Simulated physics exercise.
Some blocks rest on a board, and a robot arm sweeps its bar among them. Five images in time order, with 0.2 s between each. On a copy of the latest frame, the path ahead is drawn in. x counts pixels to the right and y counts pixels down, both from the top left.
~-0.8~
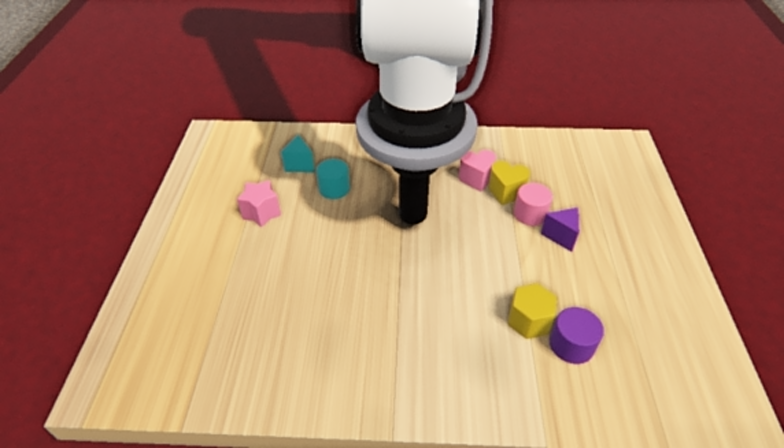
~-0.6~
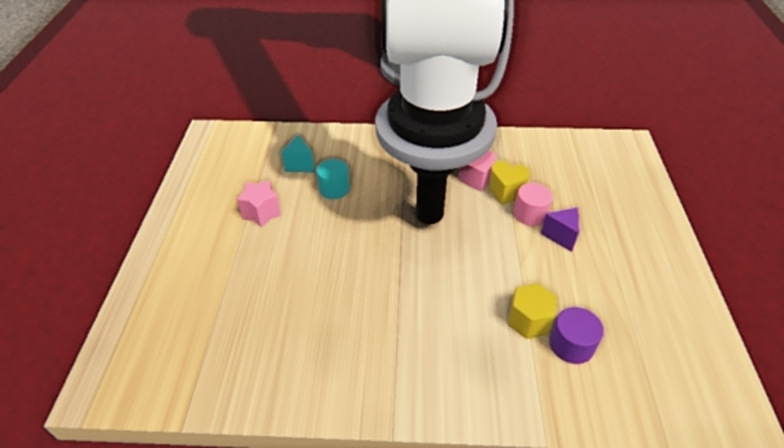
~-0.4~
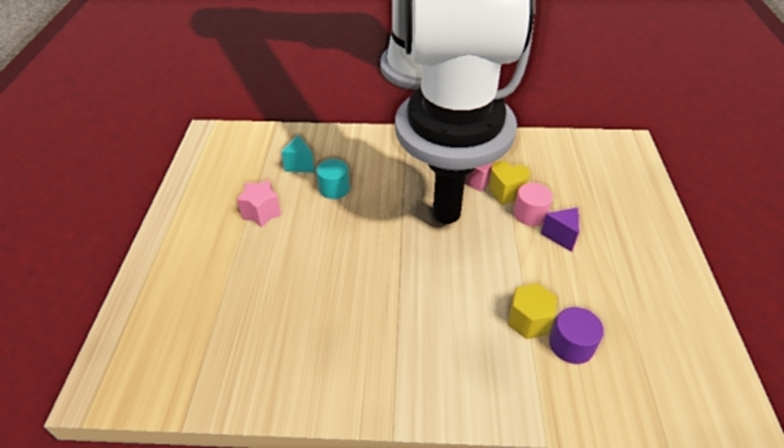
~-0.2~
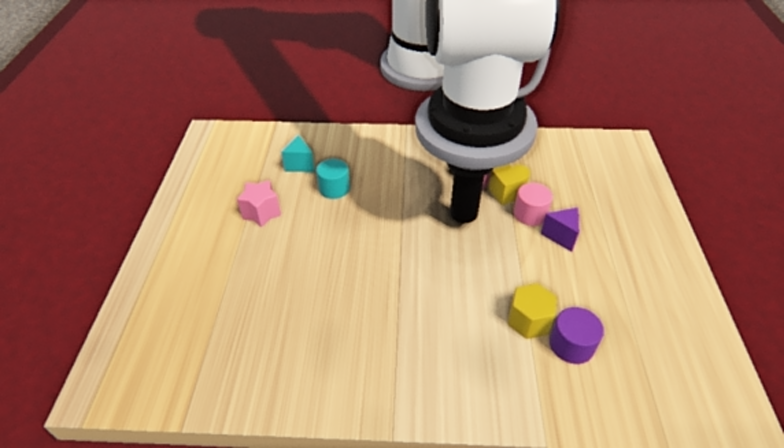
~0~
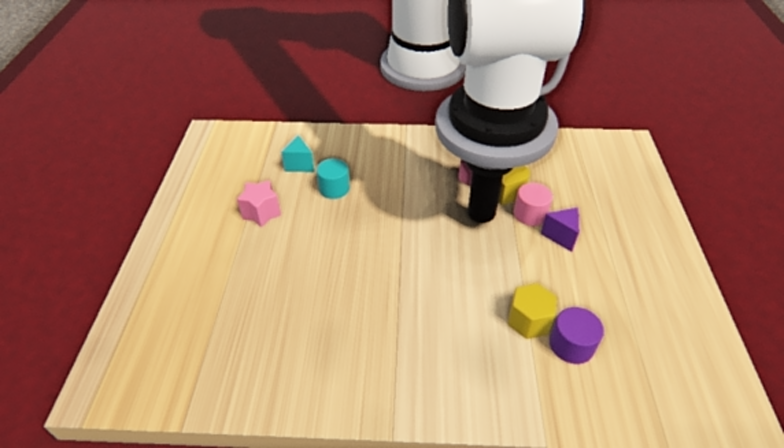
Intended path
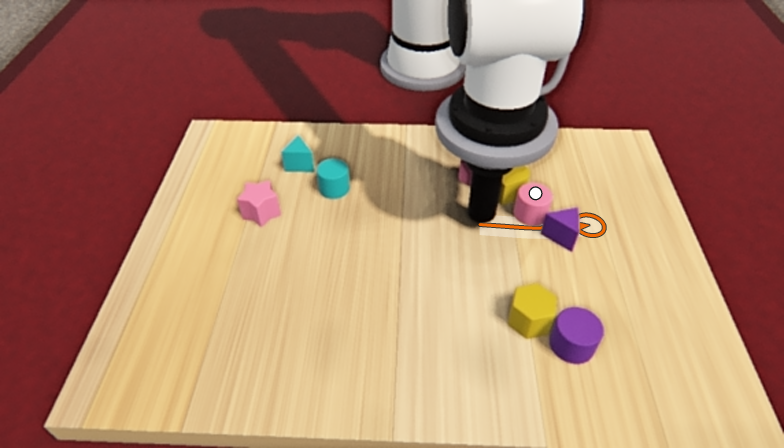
A robot arm slides its black bar rightward across a wooden board among still, colorful blocks.
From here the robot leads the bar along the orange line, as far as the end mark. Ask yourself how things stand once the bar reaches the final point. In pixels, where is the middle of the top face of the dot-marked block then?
The middle of the upper face of the dot-marked block will lie at about (563, 184) in the picture.
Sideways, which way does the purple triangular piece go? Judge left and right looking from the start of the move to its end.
Measured against the direction from start to end, the purple triangular piece shifts toward the right-hand side.
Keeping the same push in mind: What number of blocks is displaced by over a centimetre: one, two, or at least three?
My prediction: Two blocks.
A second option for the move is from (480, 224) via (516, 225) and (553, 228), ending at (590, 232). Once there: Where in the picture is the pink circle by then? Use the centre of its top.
It comes to (562, 186).
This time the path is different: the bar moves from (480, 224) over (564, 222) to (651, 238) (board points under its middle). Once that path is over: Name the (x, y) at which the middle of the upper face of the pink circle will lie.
It ends at (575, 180).
Path on the board, from (480, 224) through (517, 227) and (554, 227) to (590, 225); the dot is on the pink circle.
On the path given first. One third of the way, bar (520, 217); pink circle (542, 192).
Two thirds of the way, bar (558, 217); pink circle (561, 185); purple triangular piece (595, 222), turned 20° clockwise.
At the end, bar (593, 215); yellow heart block in place; pink circle (563, 184); purple triangular piece (614, 227), turned 85° clockwise.
